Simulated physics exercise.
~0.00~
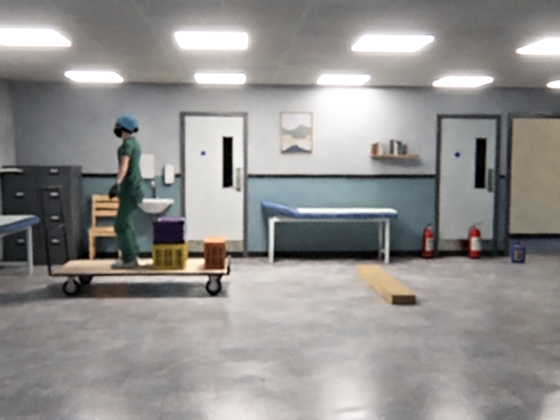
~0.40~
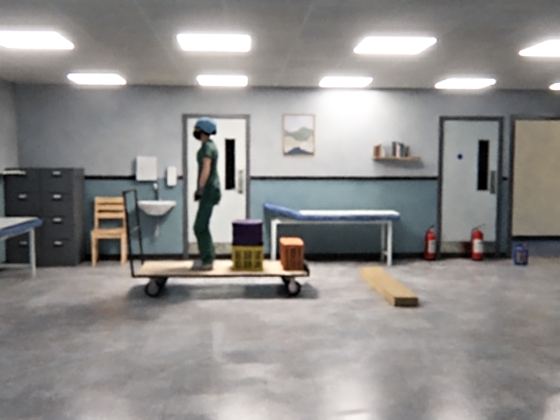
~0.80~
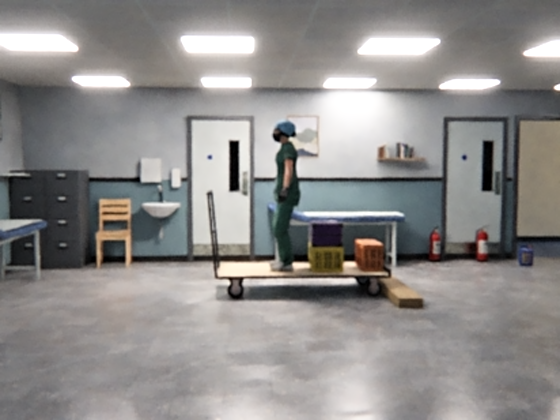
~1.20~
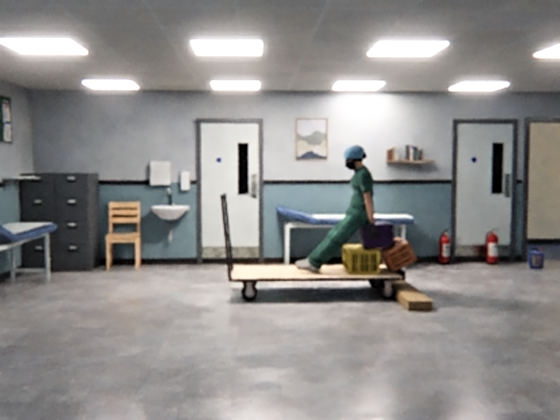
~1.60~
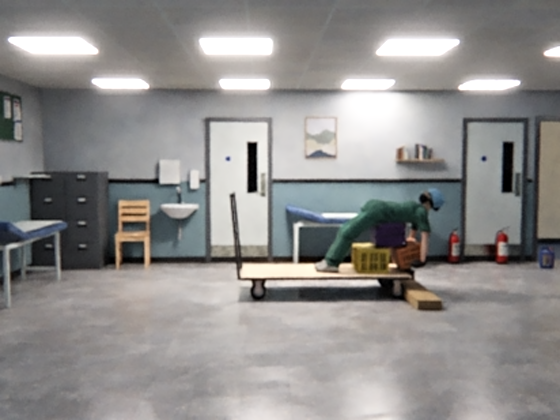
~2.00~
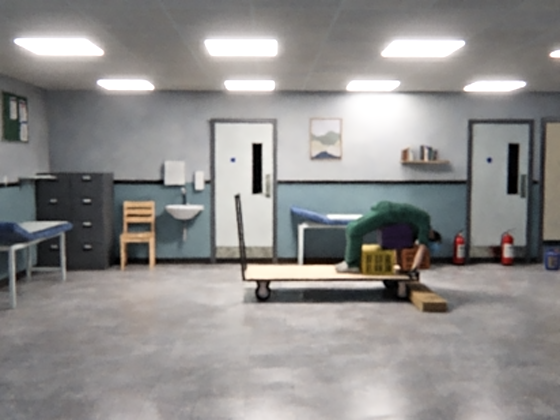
In a clinic room with blue and grey walls, a person in green scrubs and a blue cap stands on a flatbed trolley rolling right, with a purple suitcase, a yellow crate and an orange crate ahead. The trolley reaches a low wooden kerb on the floor and stops. The load slides toward the front and the orange crate tips onto its side, while the rider pitches forward over it. The rider folds across the suitcase, arms and head dropping toward the front edge. Finally the rider lies slumped and arched over the load, with the suitcase and both crates still aboard.
